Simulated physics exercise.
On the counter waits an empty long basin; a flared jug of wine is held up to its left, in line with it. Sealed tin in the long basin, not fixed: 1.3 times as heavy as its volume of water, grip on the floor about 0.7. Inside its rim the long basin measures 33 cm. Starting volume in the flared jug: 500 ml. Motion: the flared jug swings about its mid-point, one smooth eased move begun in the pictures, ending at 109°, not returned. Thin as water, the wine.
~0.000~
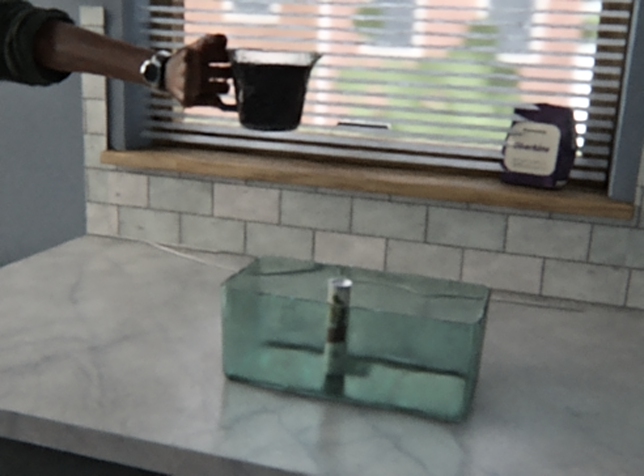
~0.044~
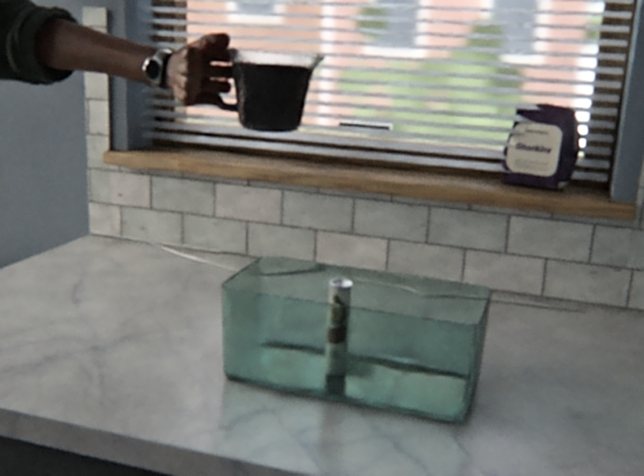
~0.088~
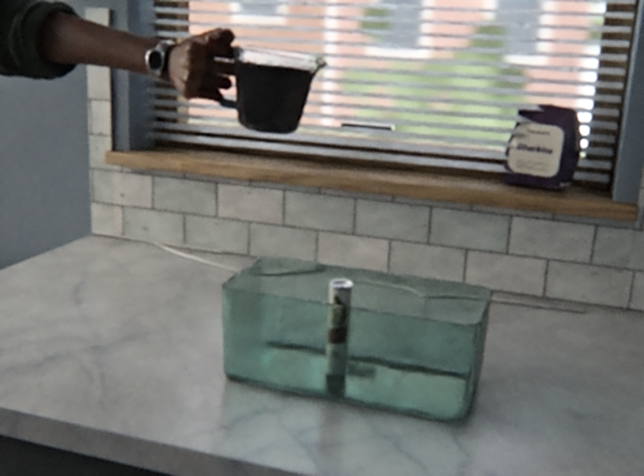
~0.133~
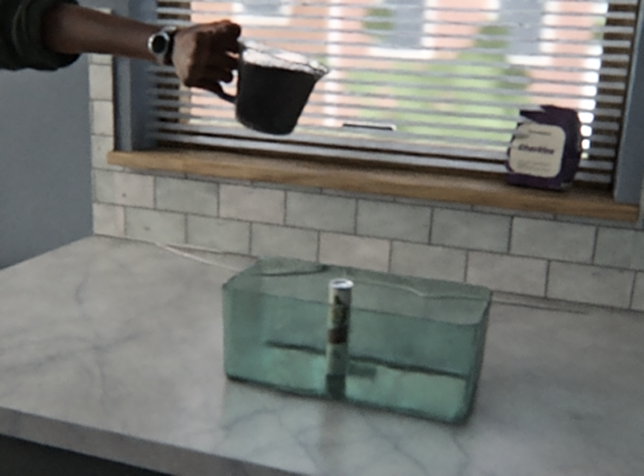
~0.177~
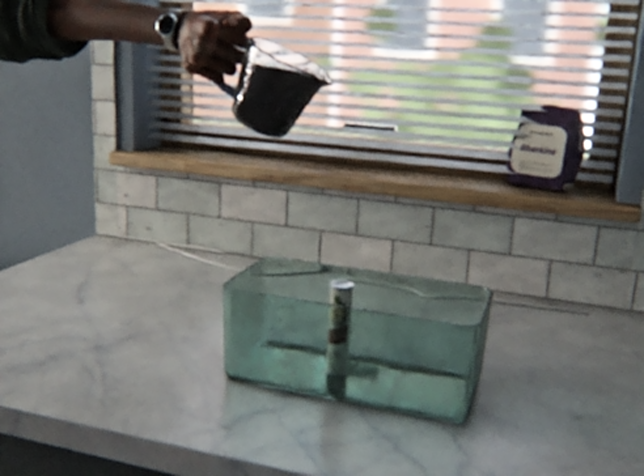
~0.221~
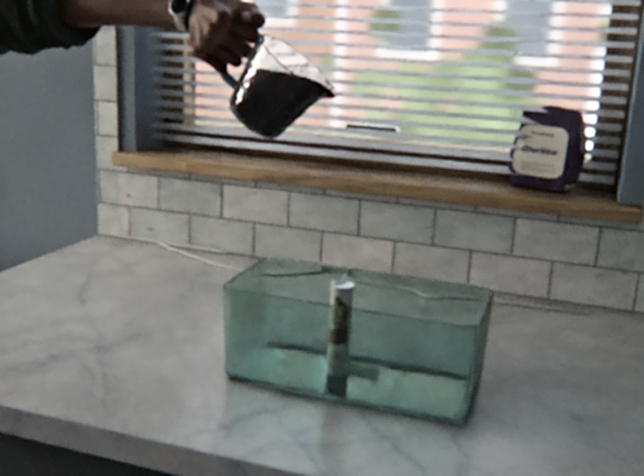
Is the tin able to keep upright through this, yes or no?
Yes, it remains upright.
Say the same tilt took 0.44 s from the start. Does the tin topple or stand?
In that case the tin does not tip.
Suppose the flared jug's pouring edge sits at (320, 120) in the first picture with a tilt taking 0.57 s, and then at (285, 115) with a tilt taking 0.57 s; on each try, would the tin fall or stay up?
In the first try it comes down; in the second it comes down.
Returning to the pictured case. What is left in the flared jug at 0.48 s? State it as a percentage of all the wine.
Close to 34 in a hundred.
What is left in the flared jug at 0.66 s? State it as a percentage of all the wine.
3 per cent or so.
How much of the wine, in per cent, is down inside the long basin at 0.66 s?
That comes to about 74 percent.
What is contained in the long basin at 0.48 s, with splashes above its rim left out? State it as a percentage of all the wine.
12 %, roughly.
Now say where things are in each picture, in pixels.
It leans 0°; its right rim is at (323, 55); the wine meets the walls at (237, 61) and (312, 65); the long basin's rim runs from (241, 271) to (485, 306); the tin's top is at (340, 287), in the first frame.
It leans 2°; its right rim is at (325, 57); the wine meets the walls at (239, 61) and (313, 66), in the second frame.
It leans 6°; its right rim is at (328, 63); the wine meets the walls at (242, 60) and (315, 69), in the third frame.
It leans 14°; its right rim is at (331, 72); the wine meets the walls at (246, 60) and (320, 72), in the fourth frame.
It leans 24°; its right rim is at (334, 83); the wine meets the walls at (249, 64) and (327, 77), in the fifth frame.
It leans 36°; its right rim is at (334, 98); the wine meets the walls at (248, 72) and (327, 86); 2 per cent is over the edge, in the sixth frame.
After 0.48 s the tilt is 102° and 34 per cent is still to pour; the tin stands where it began.
After 0.66 s the tilt is 109° and 3 per cent is still to pour; the tin stands where it began.
After 0.86 s the tilt is 109° and 0 per cent is still to pour; the tin stands where it began.
After 1.07 s the tilt is 109° and 0 per cent is still to pour; the tin stands where it began.
In the end the tin stands where it began.
